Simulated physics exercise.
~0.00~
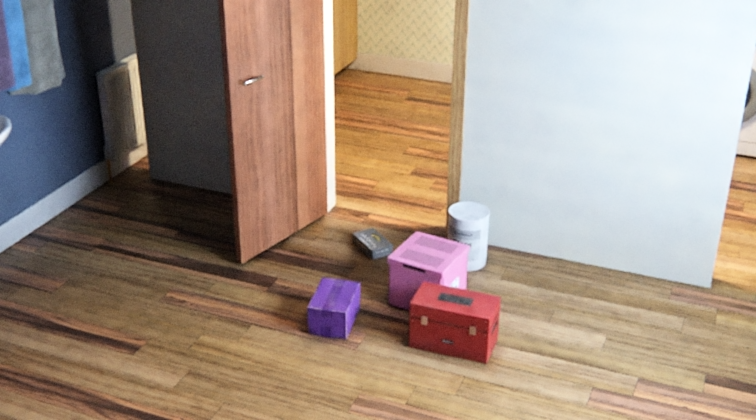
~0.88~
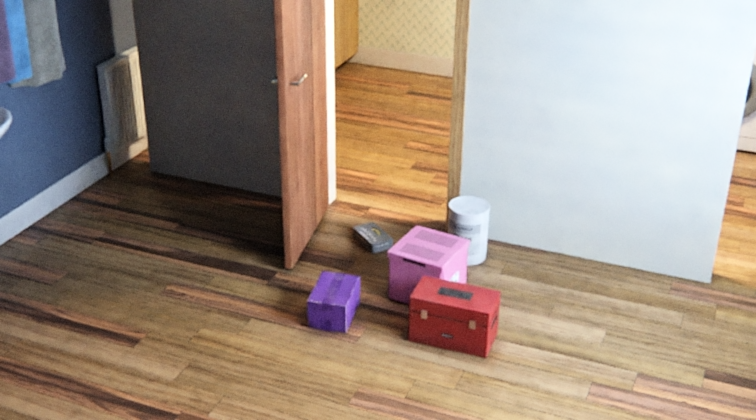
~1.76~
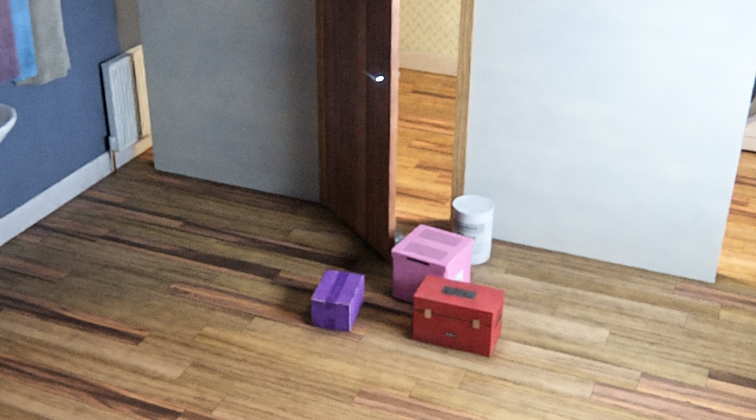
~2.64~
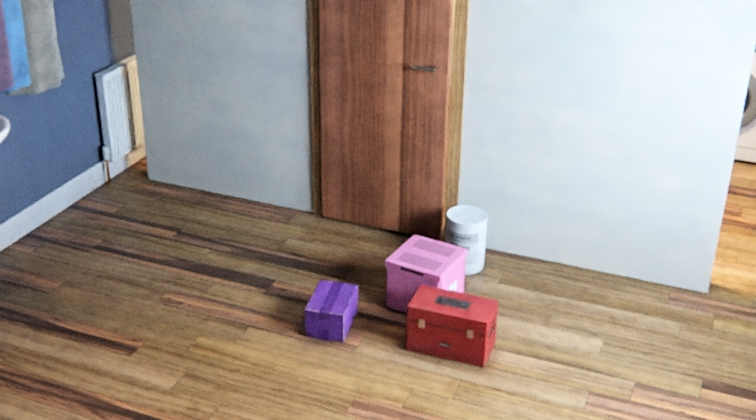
A wooden door swings shut behind the boxes and white pail, nudging a grey packet rightward.
